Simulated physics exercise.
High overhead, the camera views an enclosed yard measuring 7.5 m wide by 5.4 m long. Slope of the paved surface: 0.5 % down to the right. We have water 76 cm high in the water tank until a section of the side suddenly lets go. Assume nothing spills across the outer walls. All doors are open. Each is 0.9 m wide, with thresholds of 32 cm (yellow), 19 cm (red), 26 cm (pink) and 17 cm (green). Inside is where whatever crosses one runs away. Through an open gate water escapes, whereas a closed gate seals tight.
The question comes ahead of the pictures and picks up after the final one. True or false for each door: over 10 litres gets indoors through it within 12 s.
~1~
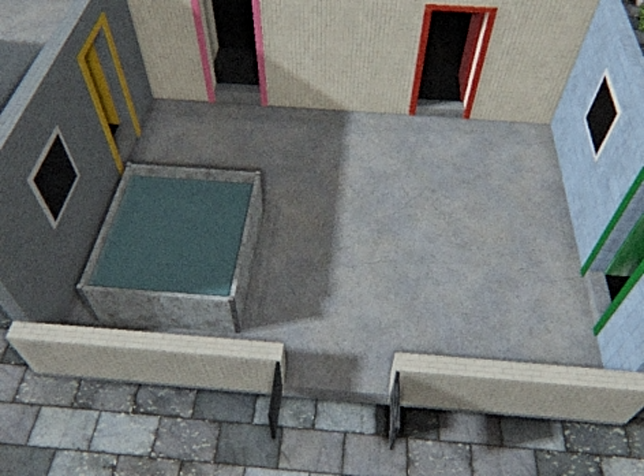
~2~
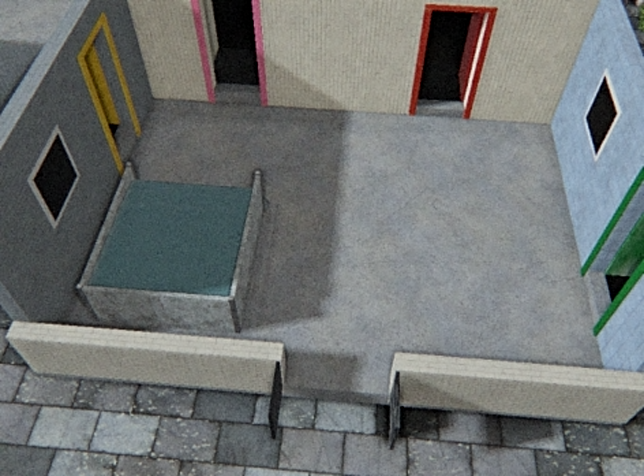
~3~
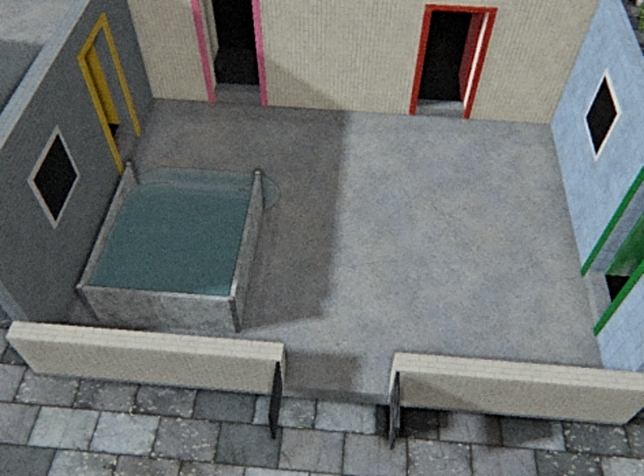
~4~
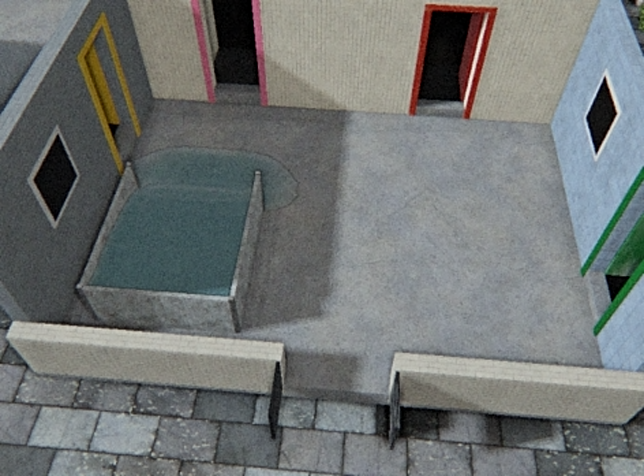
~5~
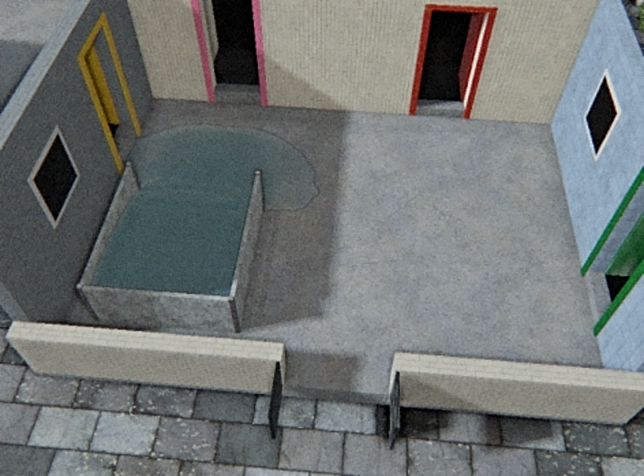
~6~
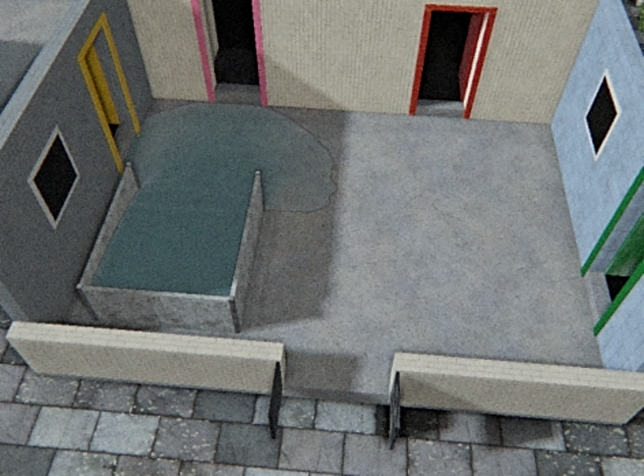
Yellow door - false, red door - false, pink door - true, green door - false.
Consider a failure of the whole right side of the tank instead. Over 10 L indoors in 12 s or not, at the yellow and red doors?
Yellow stays inside, red stays inside, judged against that limit.
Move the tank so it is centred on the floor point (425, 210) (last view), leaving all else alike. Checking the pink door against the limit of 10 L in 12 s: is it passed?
Lab note: Pink door limit not exceeded.
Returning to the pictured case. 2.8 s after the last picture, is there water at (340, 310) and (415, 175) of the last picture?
Untouched, soaked.
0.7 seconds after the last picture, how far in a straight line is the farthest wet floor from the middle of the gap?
I'd say close to 3.6 m.
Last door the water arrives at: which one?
The green door.
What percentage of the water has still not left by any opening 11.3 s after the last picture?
I'd put it at some 90 percent still there.
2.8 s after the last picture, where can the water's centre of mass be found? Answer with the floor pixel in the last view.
Centre: Approx. (262, 169) px.
Then, 0.7 s after the last picture water covers 30 % of the floor and is deepest (51 cm) near (161, 104); yellow door 19 cm at the sill, 0 L in, red door not reached, pink door 45 cm at the sill, 48 L in, green door not reached.
Then, 1.5 s after the last picture water covers 30 % of the floor and is deepest (46 cm) near (171, 104); yellow door 22 cm at the sill, 0 L in, red door 9 cm at the sill, 0 L in, pink door 44 cm at the sill, 124 L in, green door not reached.
Then, 2.8 s after the last picture water covers 50 % of the floor and is deepest (26 cm) near (543, 129); yellow door 23 cm at the sill, 1 L in, red door 10 cm at the sill, 0 L in, pink door 25 cm at the sill, 181 L in, green door not reached.
Then, 6.3 s after the last picture water covers 85 % of the floor and is deepest (24 cm) near (598, 395); yellow door 7 cm at the sill, 1 L in, red door 6 cm at the sill, 0 L in, pink door 8 cm at the sill, 183 L in, green door 11 cm at the sill, 0 L in.
Then, 11.3 s after the last picture water covers 95 % of the floor and is deepest (13 cm) near (369, 118); yellow door 5 cm at the sill, 1 L in, red door 9 cm at the sill, 0 L in, pink door 8 cm at the sill, 183 L in, green door 10 cm at the sill, 0 L in.
